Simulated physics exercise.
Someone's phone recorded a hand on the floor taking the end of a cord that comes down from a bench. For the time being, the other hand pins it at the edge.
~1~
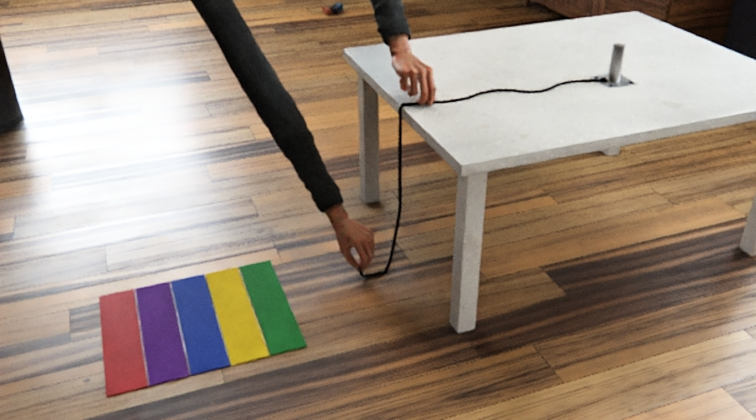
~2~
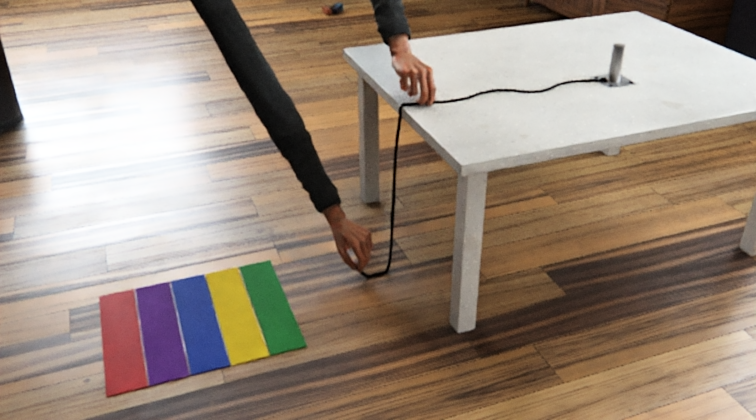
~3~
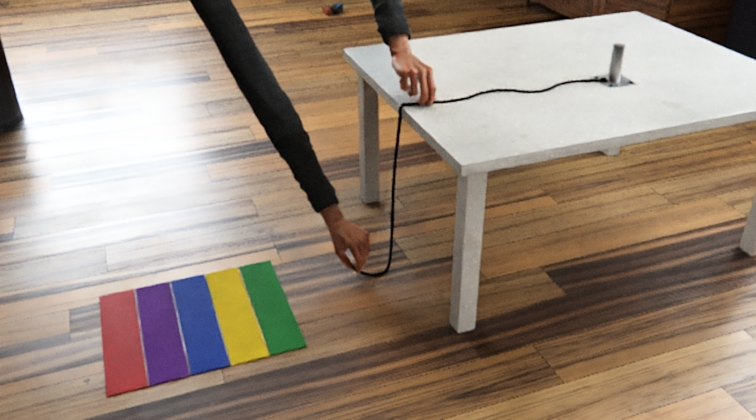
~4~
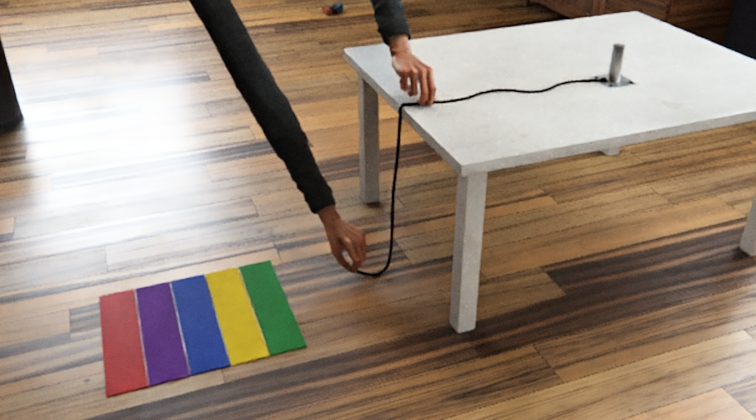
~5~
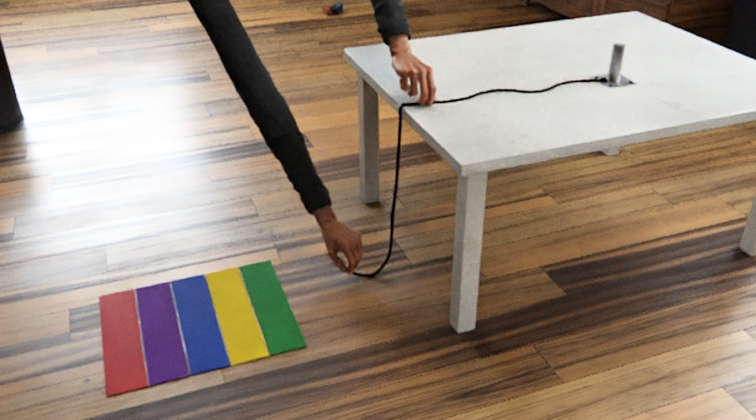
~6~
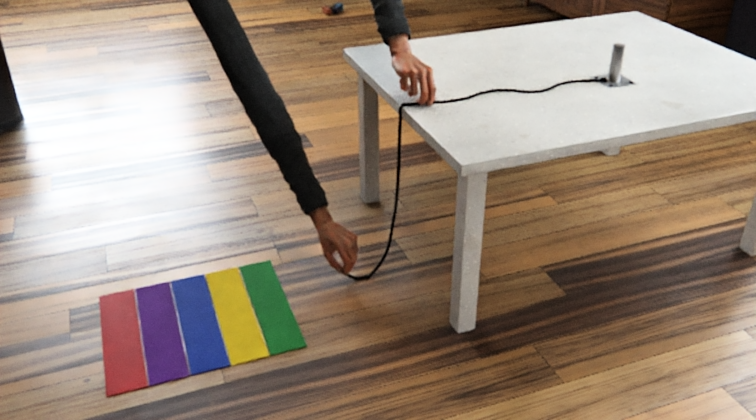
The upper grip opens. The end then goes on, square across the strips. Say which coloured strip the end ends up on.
It ends up on the yellow strip.
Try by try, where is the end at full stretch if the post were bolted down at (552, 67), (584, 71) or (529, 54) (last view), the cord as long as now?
Near (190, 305); near (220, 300); near (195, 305).
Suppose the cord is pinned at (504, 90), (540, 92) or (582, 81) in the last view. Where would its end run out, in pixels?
In that order: (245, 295), (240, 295) and (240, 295).
Soon after, end near (300, 281); short of the strips.
After that, end near (260, 290); over green.
At the stop, end near (236, 295); over yellow. The end stops over the yellow strip.
